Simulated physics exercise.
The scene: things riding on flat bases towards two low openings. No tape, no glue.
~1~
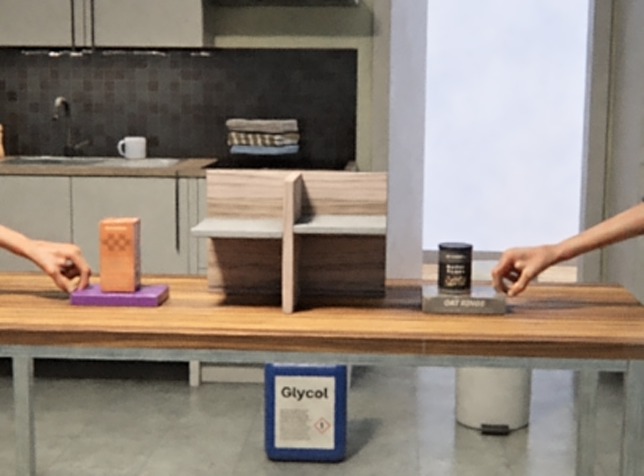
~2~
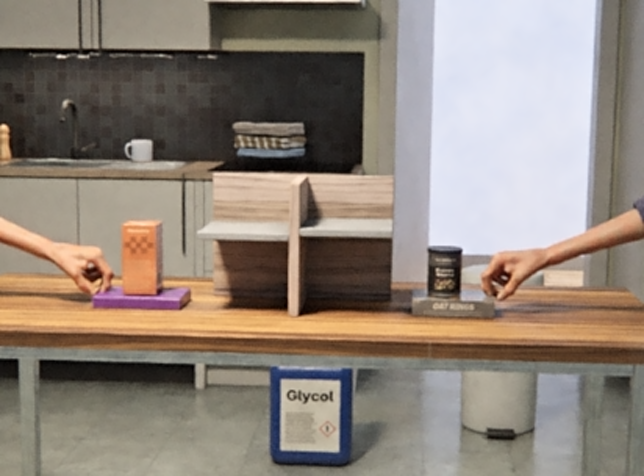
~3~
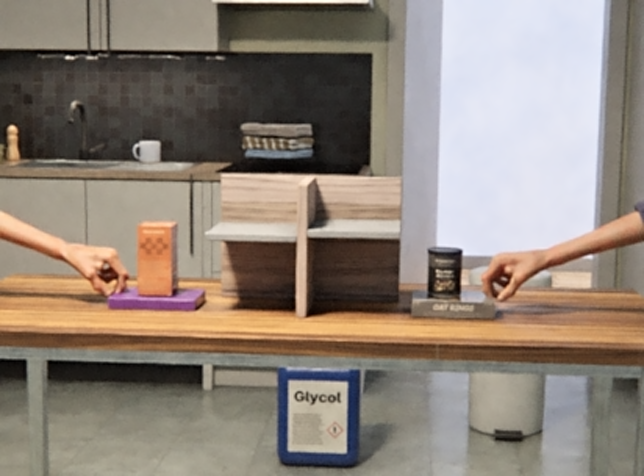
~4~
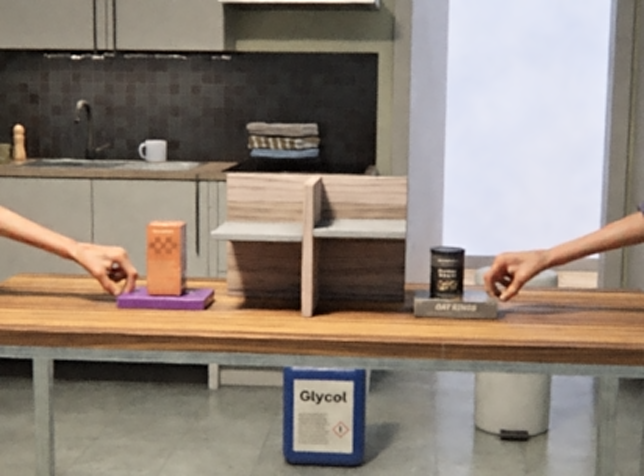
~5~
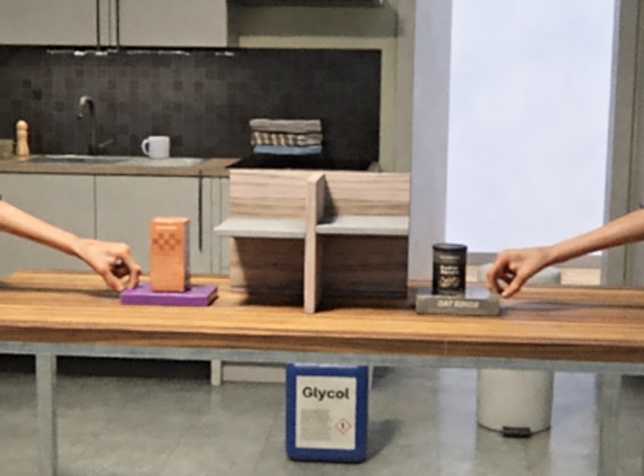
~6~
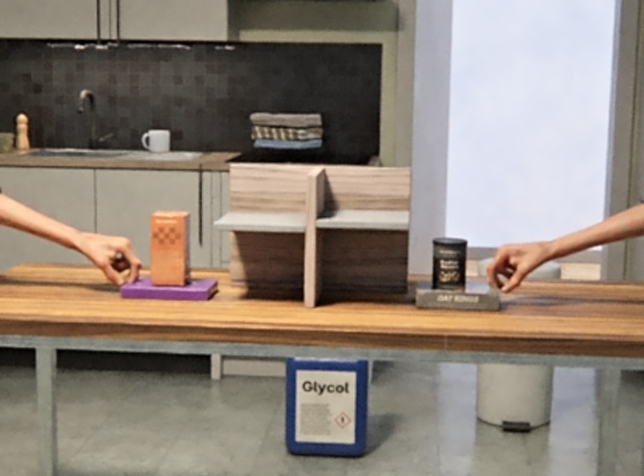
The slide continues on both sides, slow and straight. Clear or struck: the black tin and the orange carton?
In the end the black tin clears the shelf, the orange carton strikes the shelf.
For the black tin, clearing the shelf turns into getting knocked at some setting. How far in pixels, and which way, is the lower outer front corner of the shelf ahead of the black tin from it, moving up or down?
About 16 pixels down.
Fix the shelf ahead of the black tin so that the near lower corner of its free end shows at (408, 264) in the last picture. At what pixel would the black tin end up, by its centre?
Close to (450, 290).
Then, 1.18 s past the last view, black tin riding along near (406, 262); orange carton leaning 6° off how it started near (207, 248).
Then, 1.84 s past the last view, black tin riding along near (375, 261); orange carton leaning 39° off how it started near (213, 247).
Then, 2.00 s past the last view, black tin riding along near (368, 261); orange carton on its side near (196, 263).
Finally, the black tin rides in untouched, near (361, 261); the orange carton gets scraped off its spot, near (191, 272).
